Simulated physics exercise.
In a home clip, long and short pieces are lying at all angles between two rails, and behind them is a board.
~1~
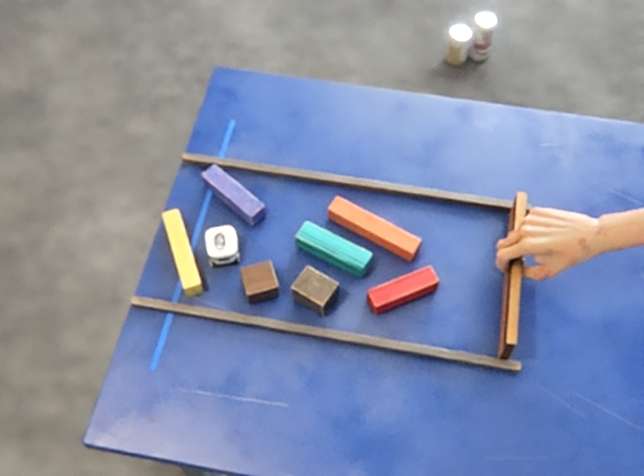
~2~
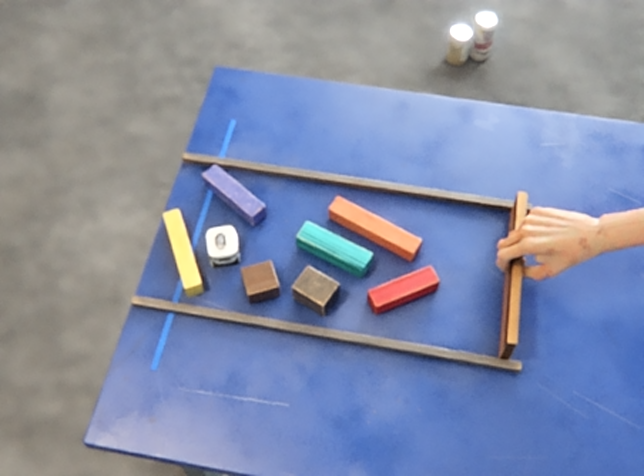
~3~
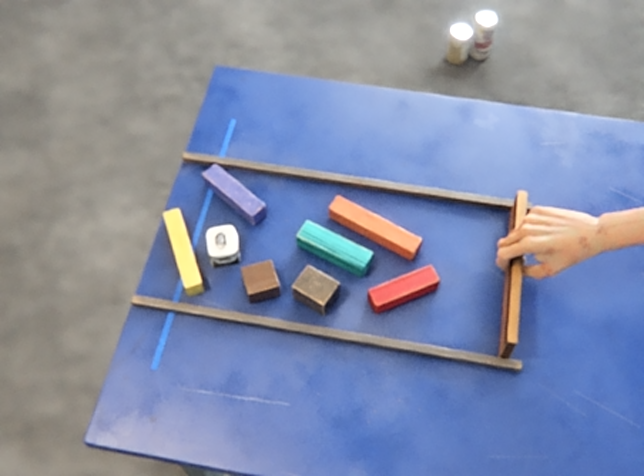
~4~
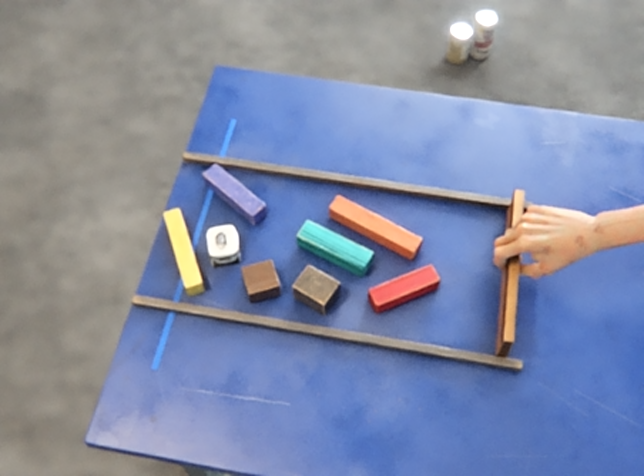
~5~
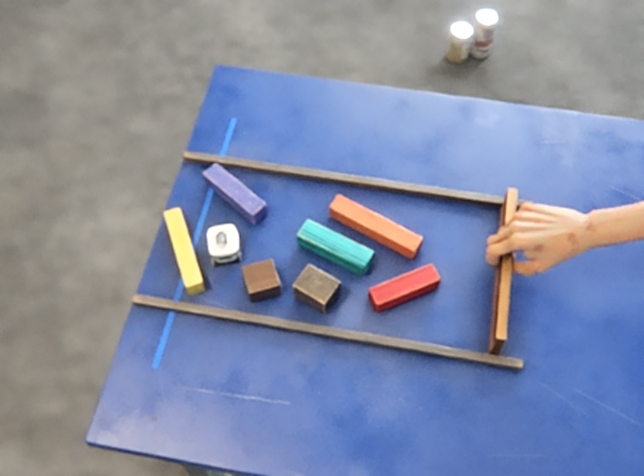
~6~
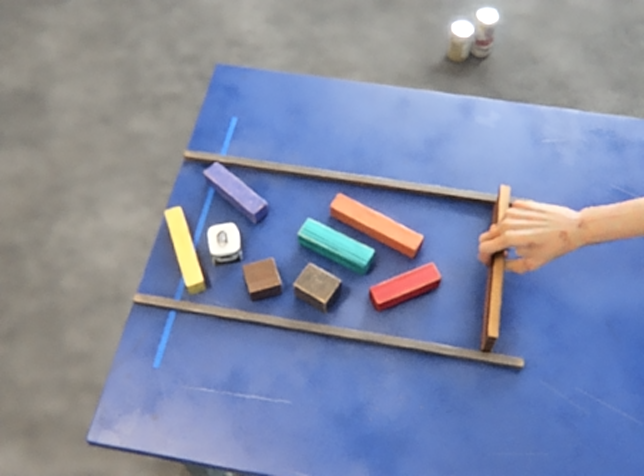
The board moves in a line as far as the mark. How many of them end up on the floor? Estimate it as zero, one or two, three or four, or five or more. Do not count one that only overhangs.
Estimate: Three or four fall off.
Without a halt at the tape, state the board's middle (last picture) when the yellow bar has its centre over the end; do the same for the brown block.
The middle sits near (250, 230) for the first and near (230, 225) for the other.
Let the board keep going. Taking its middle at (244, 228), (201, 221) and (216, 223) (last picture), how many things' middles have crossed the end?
Taking the three positions in turn, the counts come to 2, 3 and 3.
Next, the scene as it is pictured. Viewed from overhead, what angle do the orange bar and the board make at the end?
I'd estimate about 40 degrees.
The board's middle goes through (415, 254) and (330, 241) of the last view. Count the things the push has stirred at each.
Note: First position 2; second position 6.
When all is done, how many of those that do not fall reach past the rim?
As for overhanging, the count is 4.
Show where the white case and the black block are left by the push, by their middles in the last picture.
(156, 236), and the other (146, 265).
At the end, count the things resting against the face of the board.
At rest, 3 are in contact.
Early on, none off yet; yellow bar at rest near (185, 250); blue bar at rest near (236, 193); white case at rest near (225, 245).
A while later, none off yet; yellow bar at rest near (185, 250); blue bar travelled a little near (224, 185); white case at rest near (224, 243).
Further along, none off yet; yellow bar leaning a little near (140, 249); blue bar leaning a little near (166, 170); white case travelled about its own width near (193, 239).
Finally, the number that fall off is three or four; lost, brown block, blue bar and yellow bar.
